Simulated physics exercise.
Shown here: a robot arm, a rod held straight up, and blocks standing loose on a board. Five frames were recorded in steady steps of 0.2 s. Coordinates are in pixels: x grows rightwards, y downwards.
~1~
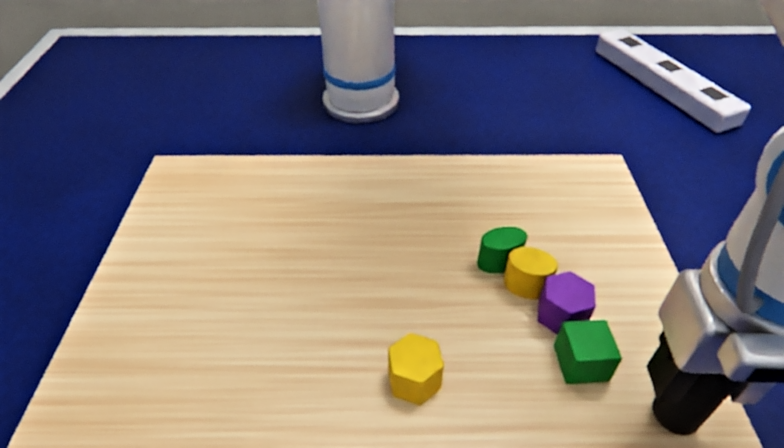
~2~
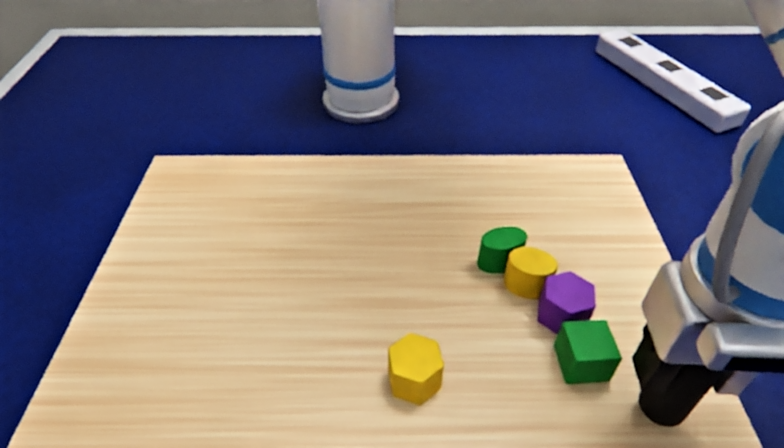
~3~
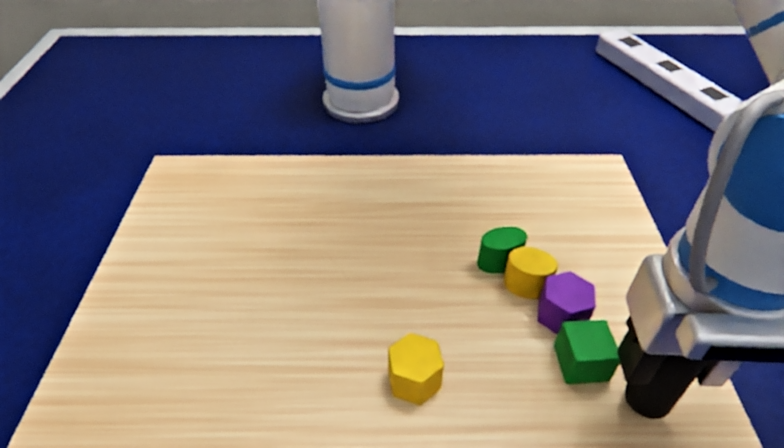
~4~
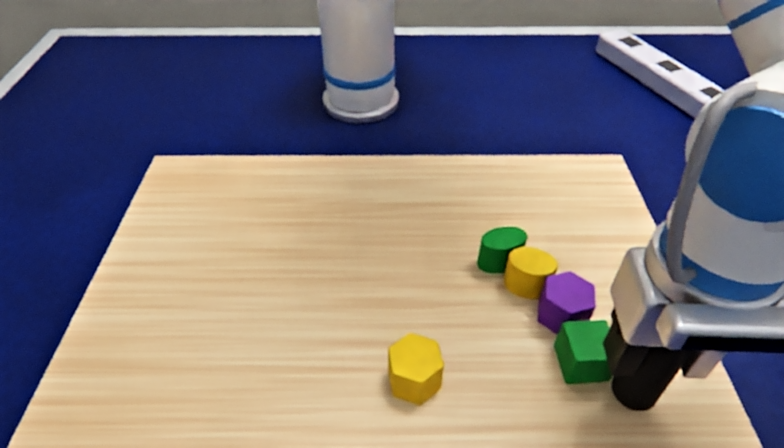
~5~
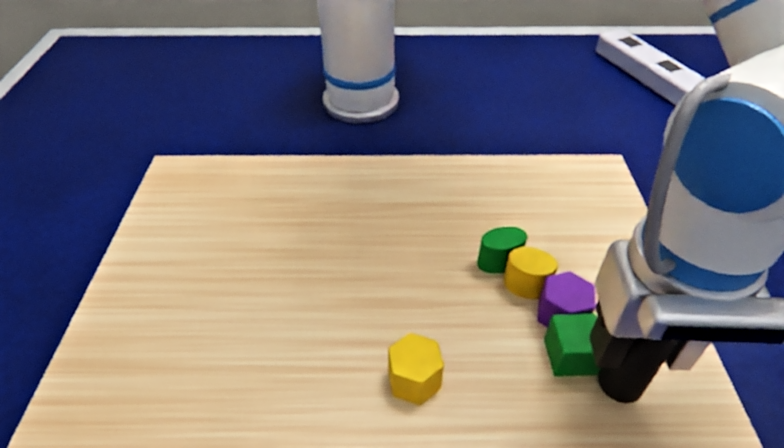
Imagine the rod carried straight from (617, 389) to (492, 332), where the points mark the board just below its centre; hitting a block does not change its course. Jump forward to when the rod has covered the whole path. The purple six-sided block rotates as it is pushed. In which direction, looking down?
It swings round clockwise.
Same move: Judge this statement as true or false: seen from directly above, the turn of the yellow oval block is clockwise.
That statement is not accurate.
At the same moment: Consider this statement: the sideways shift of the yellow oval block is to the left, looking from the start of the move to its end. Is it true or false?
The statement is false.
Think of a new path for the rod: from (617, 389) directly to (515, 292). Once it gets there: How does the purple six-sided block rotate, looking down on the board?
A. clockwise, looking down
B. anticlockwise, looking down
A - clockwise, looking down.
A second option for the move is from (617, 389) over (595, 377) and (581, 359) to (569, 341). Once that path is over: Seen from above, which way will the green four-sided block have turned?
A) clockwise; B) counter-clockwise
The correct letter is A.
On the path given first. One third of the way, rod (575, 364); green oval block (499, 234); yellow oval block (534, 250), turned 40° anticlockwise; purple six-sided block (565, 277), turned 40° clockwise; green four-sided block (546, 308), turned 25° clockwise.
Two thirds of the way, rod (532, 345); green oval block (499, 234); yellow oval block (535, 247), turned 50° anticlockwise; purple six-sided block (565, 275), turned 55° clockwise; green four-sided block (524, 291), turned 70° clockwise.
At the end, rod (493, 326); green oval block (499, 234); yellow oval block (535, 247), turned 50° anticlockwise; purple six-sided block (565, 275), turned 55° clockwise; green four-sided block (512, 279), turned 115° clockwise.
